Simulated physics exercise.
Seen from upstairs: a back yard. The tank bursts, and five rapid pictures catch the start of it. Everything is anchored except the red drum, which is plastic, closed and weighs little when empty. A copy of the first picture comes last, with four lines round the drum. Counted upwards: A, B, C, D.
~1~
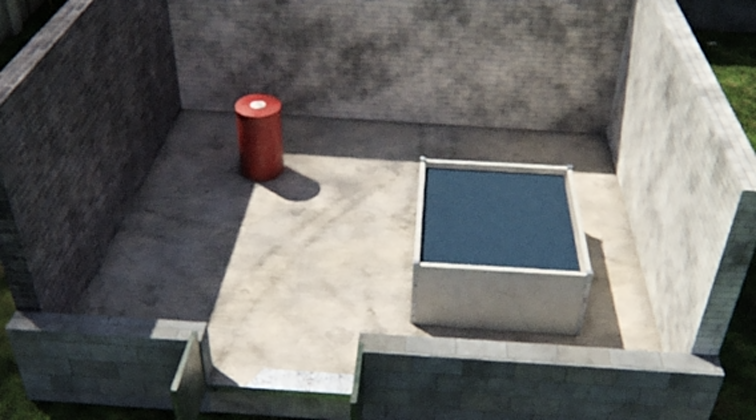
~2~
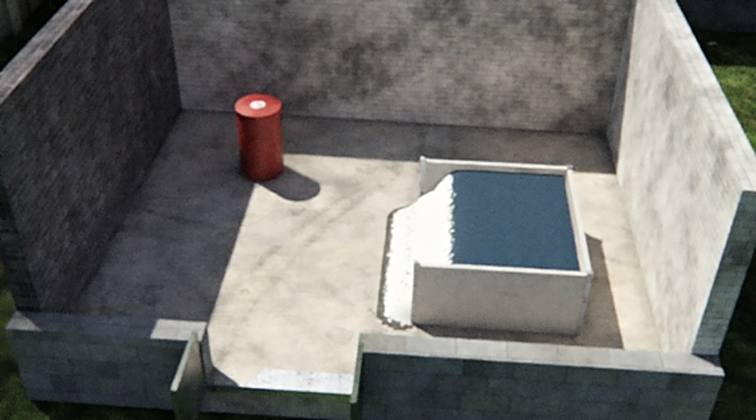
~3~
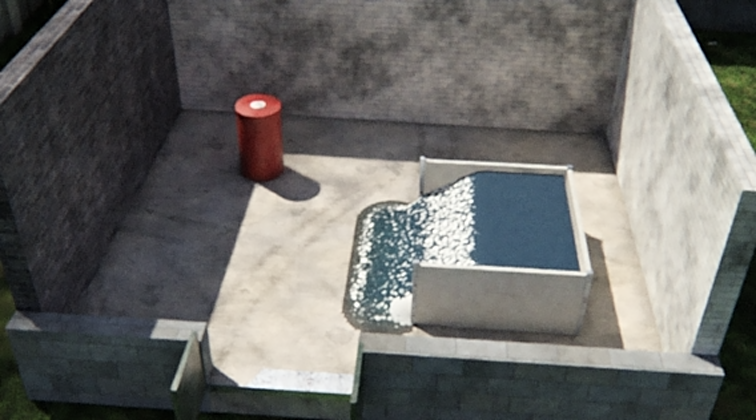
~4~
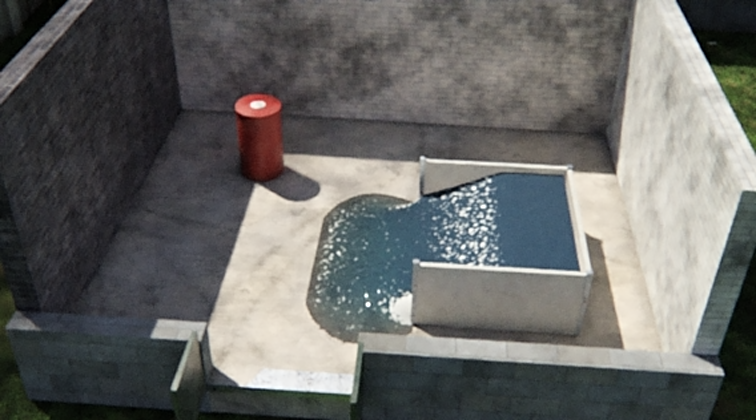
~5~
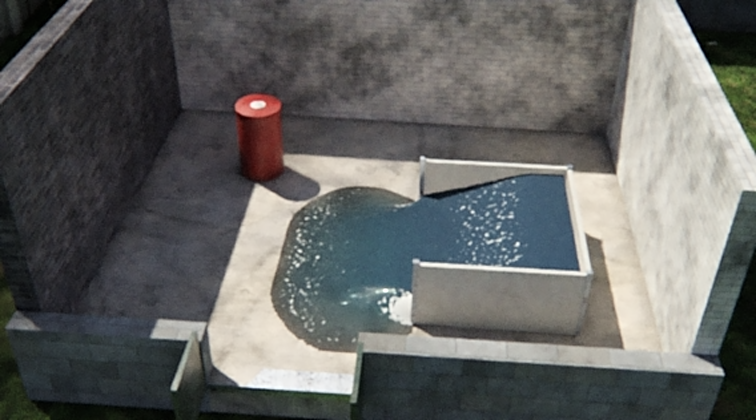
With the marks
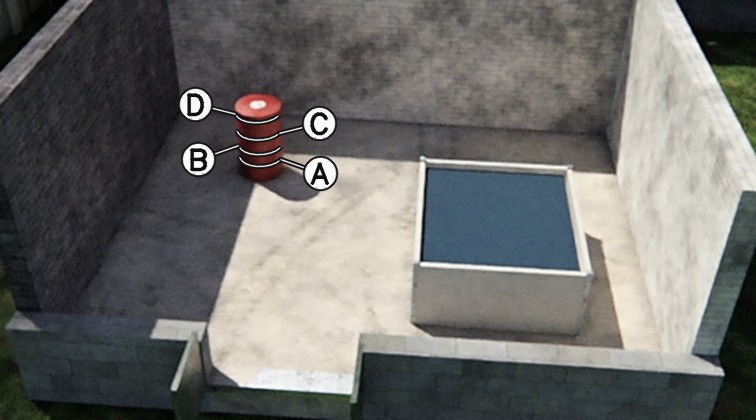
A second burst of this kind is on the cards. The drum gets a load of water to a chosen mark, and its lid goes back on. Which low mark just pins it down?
A is the one.
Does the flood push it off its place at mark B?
No, that is safe.
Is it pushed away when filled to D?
No.
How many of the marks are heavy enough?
All of them.
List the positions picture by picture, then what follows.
Lid of the red drum at (257, 105); tank full, its middle at (498, 218); open gate at (283, 331).
Water covers 3 % of the ground and is seen nearest the drum at (398, 214).
Water covers 6 % of the ground and is seen nearest the drum at (371, 211).
Water covers 9 % of the ground and is seen nearest the drum at (344, 206).
Lid of the red drum at (257, 105); water covers 14 % of the ground and is seen nearest the drum at (324, 199).
On the marked copy, A at (257, 166); B at (256, 154); C at (255, 140); D at (253, 122); from the bottom up A, B, C, D.
For mark A, it does not move.
For mark B, it does not move.
For mark C, it does not move.
For mark D, it does not move.
